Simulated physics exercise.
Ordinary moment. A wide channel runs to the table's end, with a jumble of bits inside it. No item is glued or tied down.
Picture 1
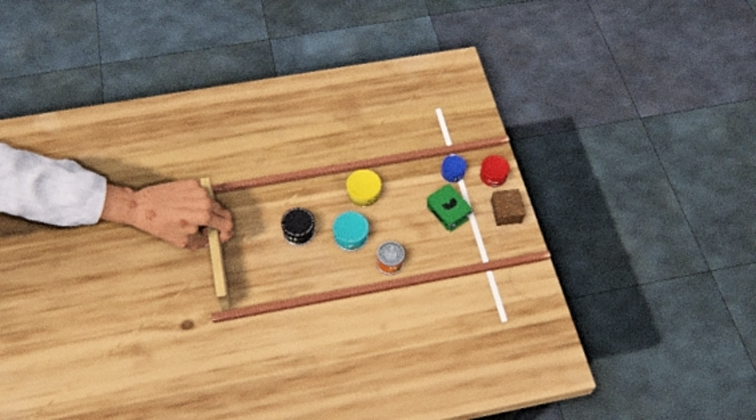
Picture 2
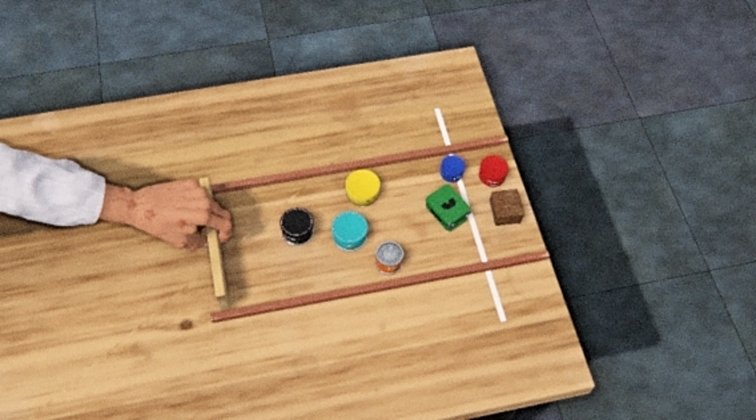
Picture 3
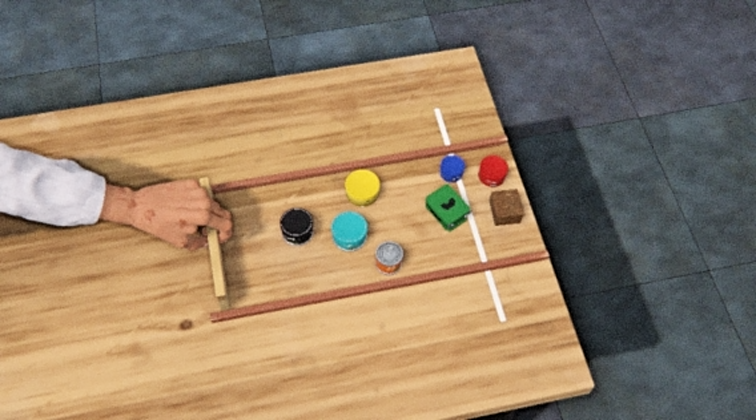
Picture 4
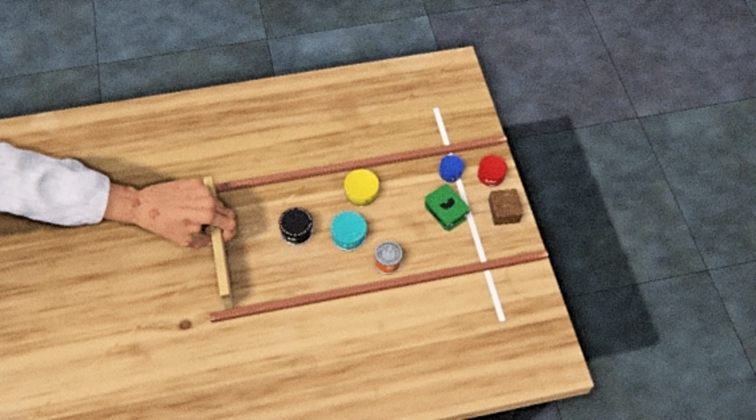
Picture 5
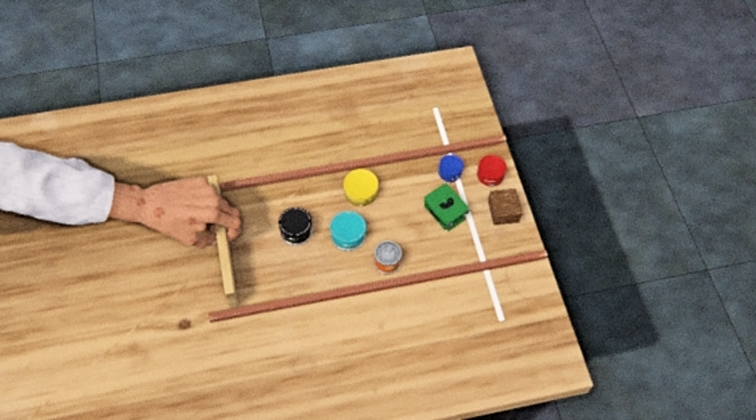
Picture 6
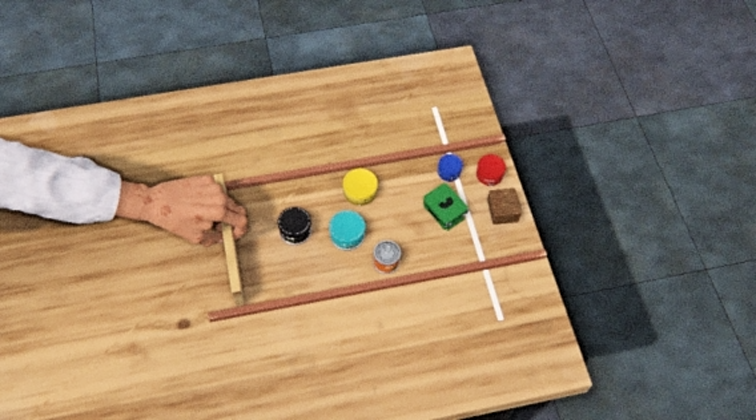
A hand in a white sleeve grips a narrow wooden board at the left end of a channel between two reddish strips on a pale wood table, seen from above against dark floor tiles. Black, turquoise, yellow and grey-topped round pieces sit mid-channel, with blue, green, red and brown ones near a white line at right. The hand holds nearly still, then slides the board slightly right, touching nothing.
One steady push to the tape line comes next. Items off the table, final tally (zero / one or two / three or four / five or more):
Final tally: One or two.
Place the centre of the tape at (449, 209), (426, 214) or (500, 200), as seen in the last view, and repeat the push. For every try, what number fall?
It would be 0, then 0, then 4.
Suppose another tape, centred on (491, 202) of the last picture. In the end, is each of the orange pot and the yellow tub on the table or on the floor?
Well, the orange pot sits tight, and the yellow tub sits tight.
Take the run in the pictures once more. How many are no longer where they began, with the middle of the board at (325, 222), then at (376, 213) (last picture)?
One spot: 2. Other spot: 4.
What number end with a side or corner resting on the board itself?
4.
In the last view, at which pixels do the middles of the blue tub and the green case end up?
The blue tub finishes at (497, 157); the green case finishes at (513, 198).
Early on, none off yet; brown block at rest near (504, 206); red tub at rest near (491, 170); blue tub at rest near (450, 168).
Finally, the number that fall off is one or two; lost, red tub and brown block.
